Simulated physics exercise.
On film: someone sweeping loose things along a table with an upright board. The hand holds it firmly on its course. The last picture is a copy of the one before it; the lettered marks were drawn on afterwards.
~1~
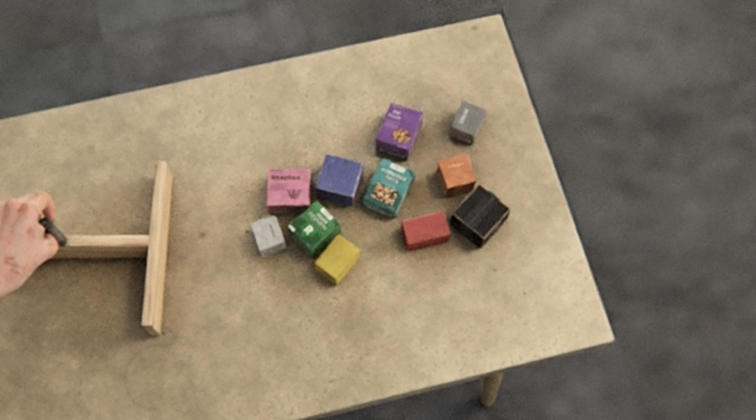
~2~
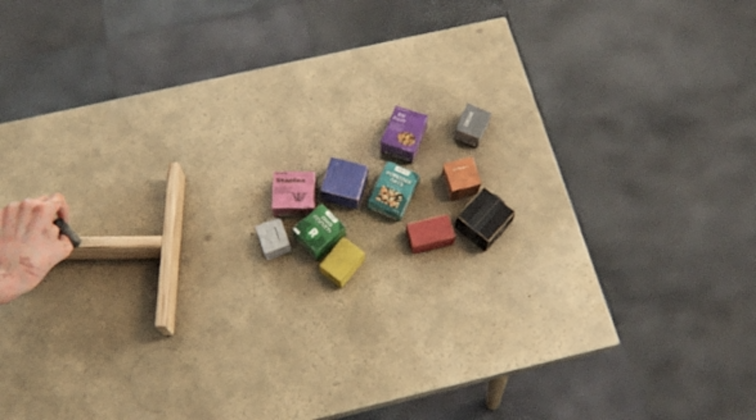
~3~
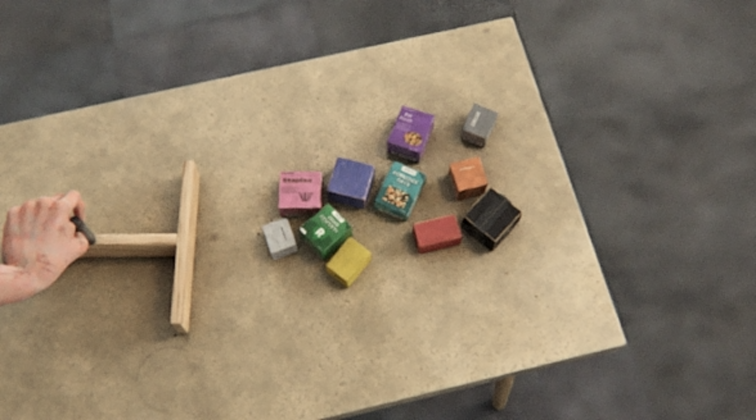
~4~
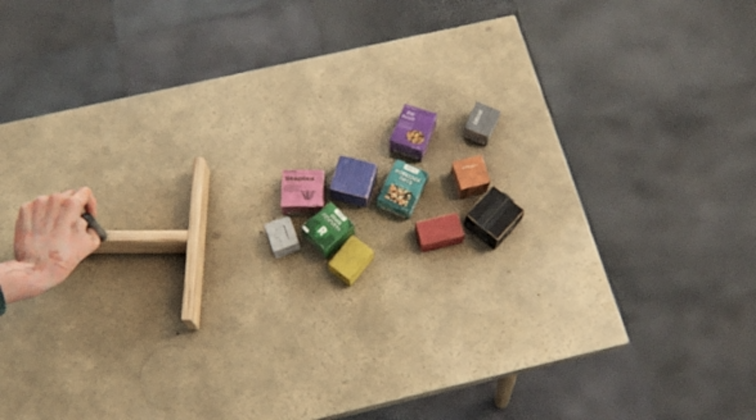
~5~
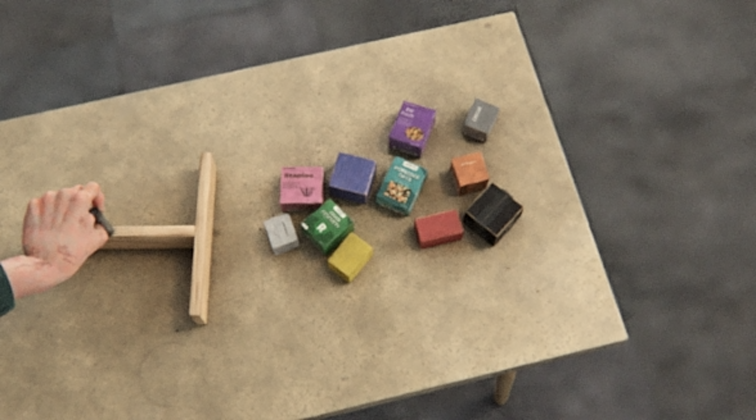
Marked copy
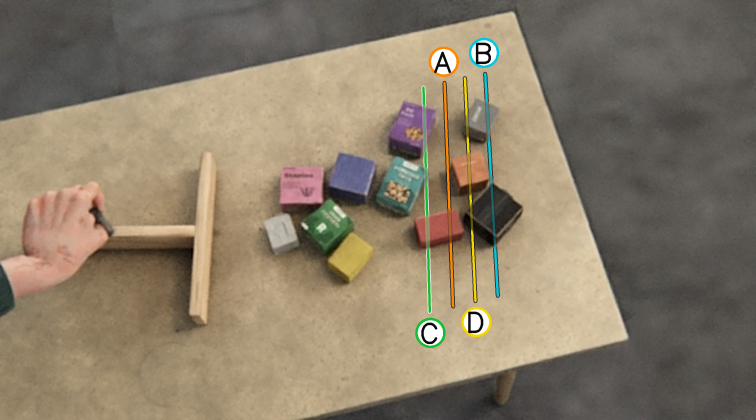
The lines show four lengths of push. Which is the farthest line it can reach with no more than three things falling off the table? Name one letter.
B is the last line within the limit.
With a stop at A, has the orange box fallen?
Yes.
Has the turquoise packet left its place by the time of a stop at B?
By then, yes.
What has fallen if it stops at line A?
The orange box.
On the marked copy, A at (449, 189); B at (491, 180); C at (427, 194); D at (470, 184).
With B. Early on, board (306, 207); yellow block (358, 261); pink box (334, 182).
Further on, board (410, 183); orange box (545, 160); black box (552, 209).
At the end, board (490, 165); orange box over the edge; turquoise packet over the edge; three fallen.
As for the rest, A is within the limit but short; C is within the limit but short; D is within the limit but short.
